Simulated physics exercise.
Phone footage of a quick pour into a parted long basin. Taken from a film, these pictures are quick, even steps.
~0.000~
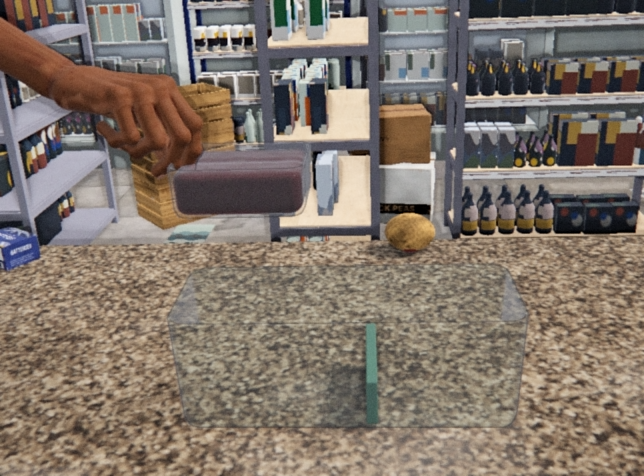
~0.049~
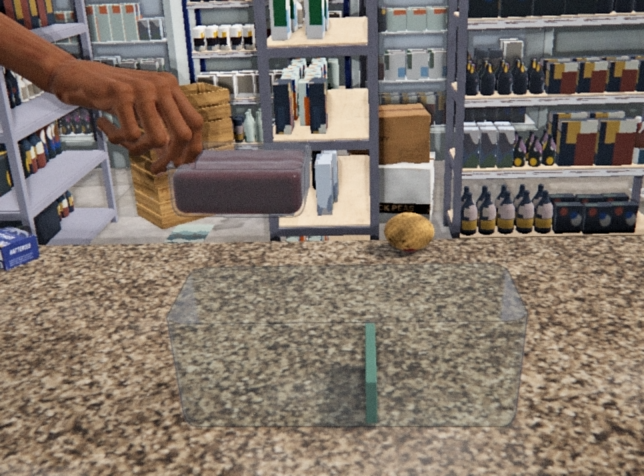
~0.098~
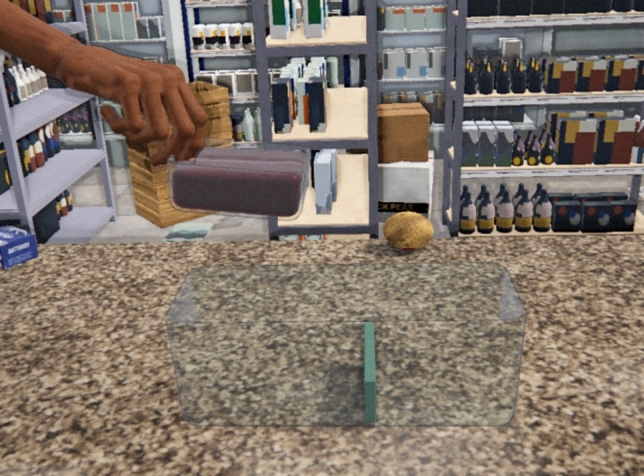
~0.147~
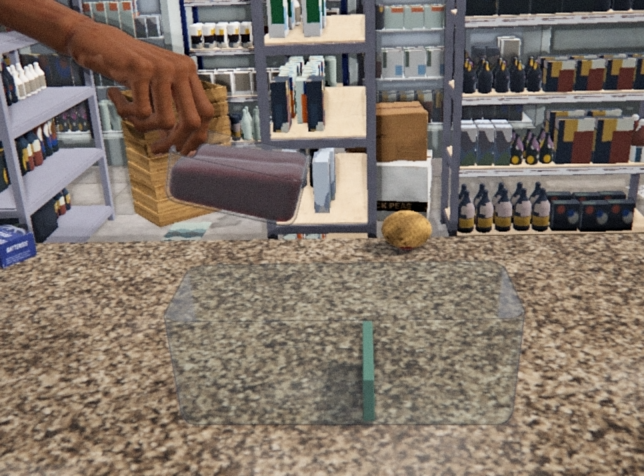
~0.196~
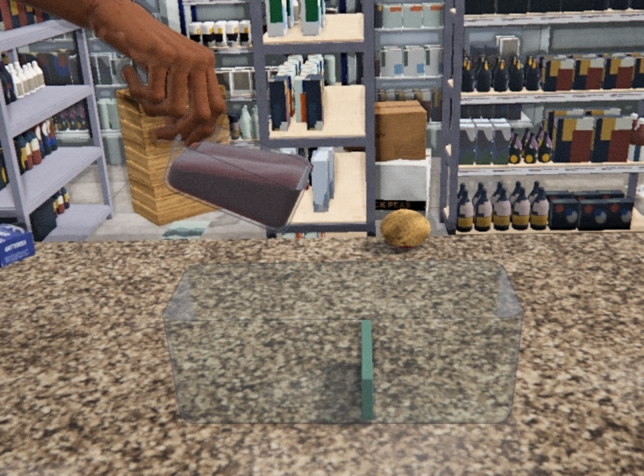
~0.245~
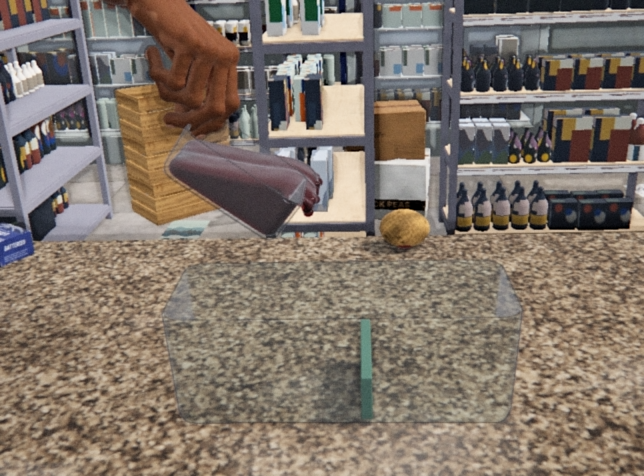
In a shop, a hand tilting a clear container of dark red wine rightward above a divided glass basin on a speckled counter.
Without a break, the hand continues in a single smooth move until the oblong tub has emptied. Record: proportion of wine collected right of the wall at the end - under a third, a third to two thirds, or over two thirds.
After it calms, what's right of the wall is a middling share, one third to two thirds.
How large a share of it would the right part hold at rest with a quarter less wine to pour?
About 20 parts in a hundred, give or take.
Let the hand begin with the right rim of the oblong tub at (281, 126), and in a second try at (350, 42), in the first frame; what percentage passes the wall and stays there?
In order: Close to 15 and 75 percent.
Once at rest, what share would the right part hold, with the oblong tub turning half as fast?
Roughly 60 in a hundred.
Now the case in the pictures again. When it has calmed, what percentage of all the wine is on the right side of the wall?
Around 45 percent.
A moment on, the oblong tub is tipped right over and 5 per cent is still to pour, 31 is left of the wall and 37 right of it.
Next, the oblong tub is tipped right over and 0 per cent is still to pour, 51 is left of the wall and 43 right of it.
Then the oblong tub is tipped right over and 0 per cent is still to pour, 51 is left of the wall and 43 right of it.
Later the oblong tub is tipped right over and 0 per cent is still to pour, 51 is left of the wall and 44 right of it.
In the end 51 per cent lies left of the wall, 44 right of it and 6 outside.
